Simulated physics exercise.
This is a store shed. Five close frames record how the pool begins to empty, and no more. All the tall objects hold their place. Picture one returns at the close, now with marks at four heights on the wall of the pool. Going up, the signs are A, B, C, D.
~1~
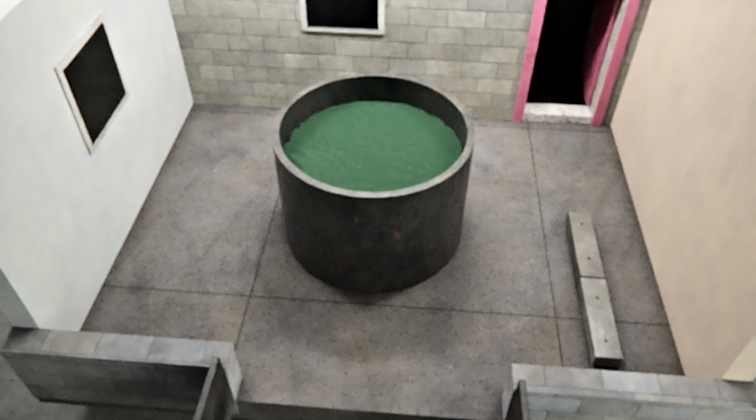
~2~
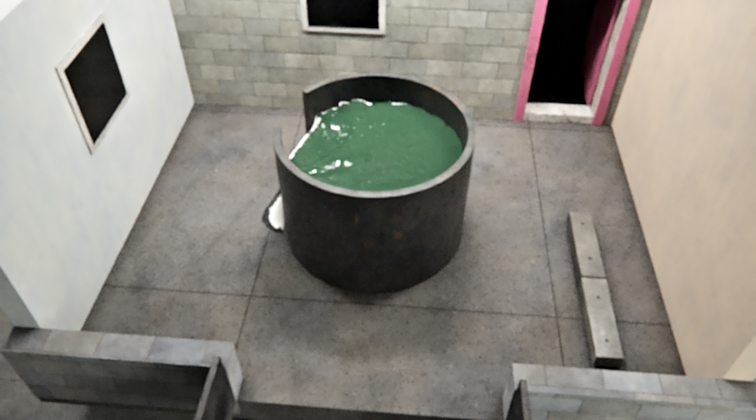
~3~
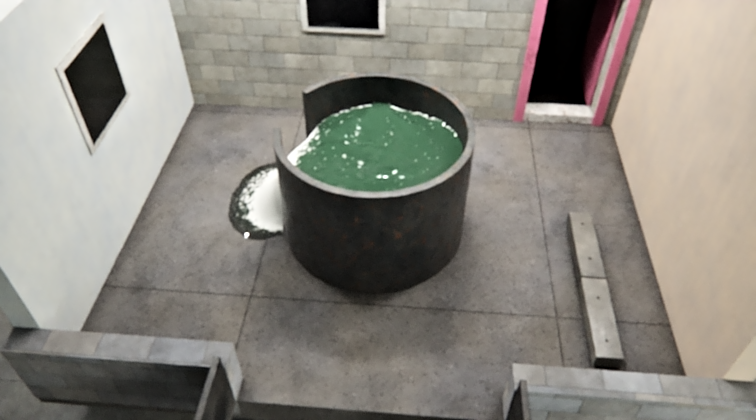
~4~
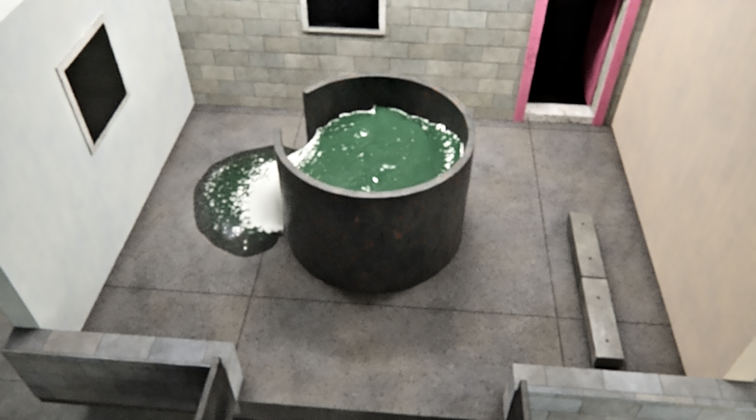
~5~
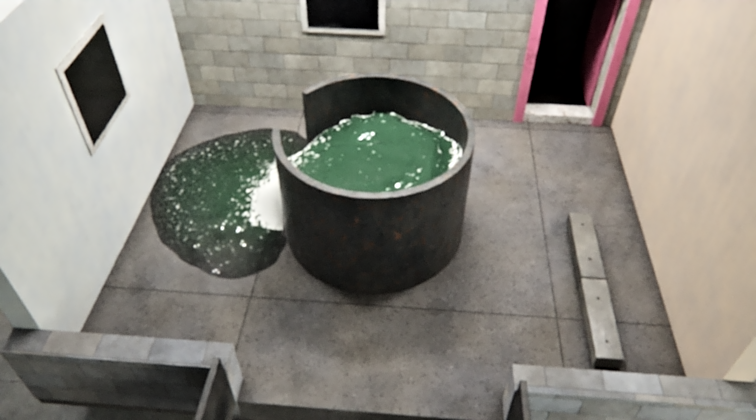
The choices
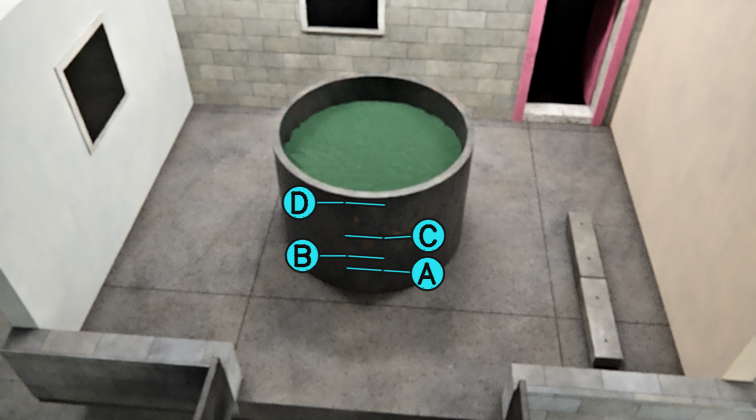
Green water pours through a gap in the round tank's left side and spreads leftward.
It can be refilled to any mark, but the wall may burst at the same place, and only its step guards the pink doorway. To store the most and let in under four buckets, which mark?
It is C.
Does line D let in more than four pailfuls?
Yes, that goes wrong.
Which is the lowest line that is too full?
That would be D.
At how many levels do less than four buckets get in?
Three of the four.
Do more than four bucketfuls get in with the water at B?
No, not at all.
On the marked copy, A at (365, 269); B at (365, 257); C at (364, 236); D at (364, 203); from the bottom up A, B, C, D.
If A is chosen, nothing gets over.
If B is chosen, nothing gets over.
If C is chosen, a bucket or two gets in.
If D is chosen, about 11 bucketfuls get in.
